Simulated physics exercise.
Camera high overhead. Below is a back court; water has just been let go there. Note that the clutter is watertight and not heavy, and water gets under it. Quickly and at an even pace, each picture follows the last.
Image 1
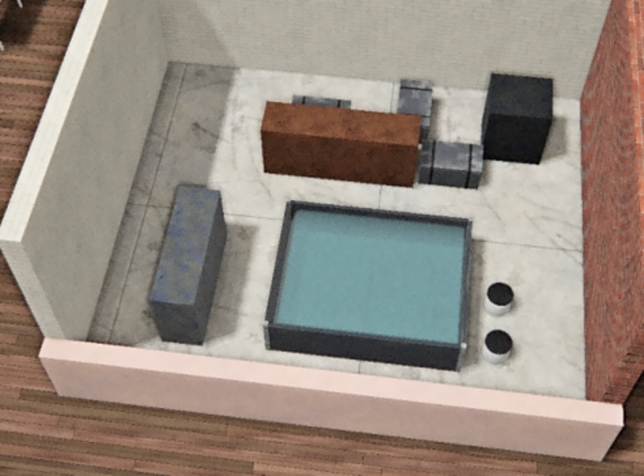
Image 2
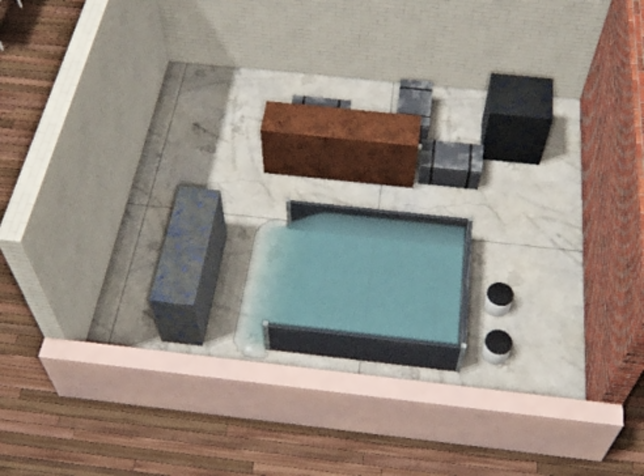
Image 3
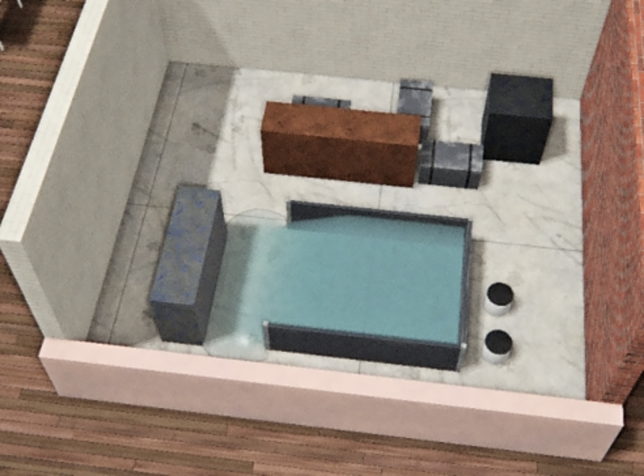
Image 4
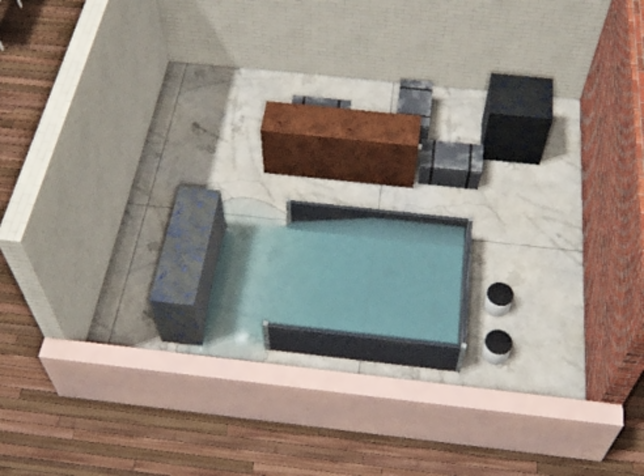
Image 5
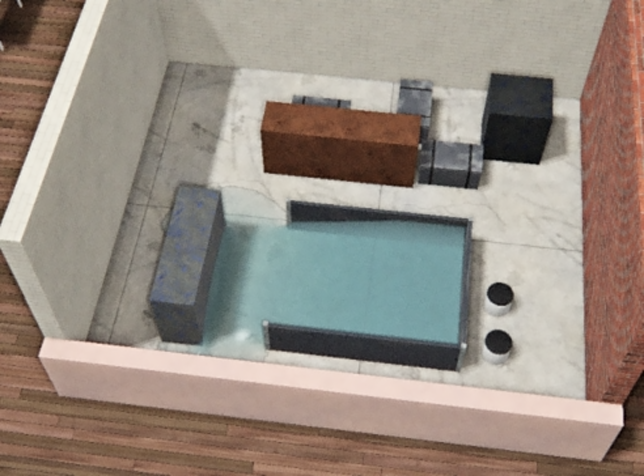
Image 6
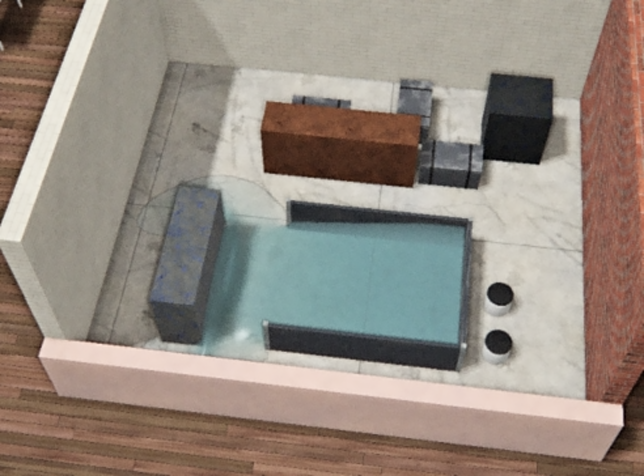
In a walled court, water spills left from an open-sided tank and reaches a gray block.
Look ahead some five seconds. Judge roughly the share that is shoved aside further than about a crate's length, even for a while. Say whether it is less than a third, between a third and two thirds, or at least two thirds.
Shy of a third.
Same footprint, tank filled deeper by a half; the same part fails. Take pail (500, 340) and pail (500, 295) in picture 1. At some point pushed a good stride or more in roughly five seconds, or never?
In turn: Less than that, never so far.
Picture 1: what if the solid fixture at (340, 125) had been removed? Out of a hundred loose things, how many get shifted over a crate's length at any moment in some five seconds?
Share affected: Approx. 20 %.
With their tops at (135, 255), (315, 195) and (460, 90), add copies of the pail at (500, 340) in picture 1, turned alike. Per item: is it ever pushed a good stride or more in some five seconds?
First driven off, second remains in place, third remains in place.
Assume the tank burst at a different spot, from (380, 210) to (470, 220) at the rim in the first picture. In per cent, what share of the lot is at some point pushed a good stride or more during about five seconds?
It comes to some 60 per cent.
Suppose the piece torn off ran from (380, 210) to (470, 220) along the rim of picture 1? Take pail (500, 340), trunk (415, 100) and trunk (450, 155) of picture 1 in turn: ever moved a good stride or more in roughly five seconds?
Well, in order they come out as under that mark, beyond that mark and beyond that mark.
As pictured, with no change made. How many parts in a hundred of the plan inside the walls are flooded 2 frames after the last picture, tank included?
Near 30 %.
A moment on, 0 of 5 are well off their spots; 0 afloat.
Next, 0 of 5 are well off their spots; 0 afloat.
Later, 0 of 5 are well off their spots; 0 afloat.
In the end, 0 of 5 are well off their spots, and 0 have been at some point; 0 afloat.
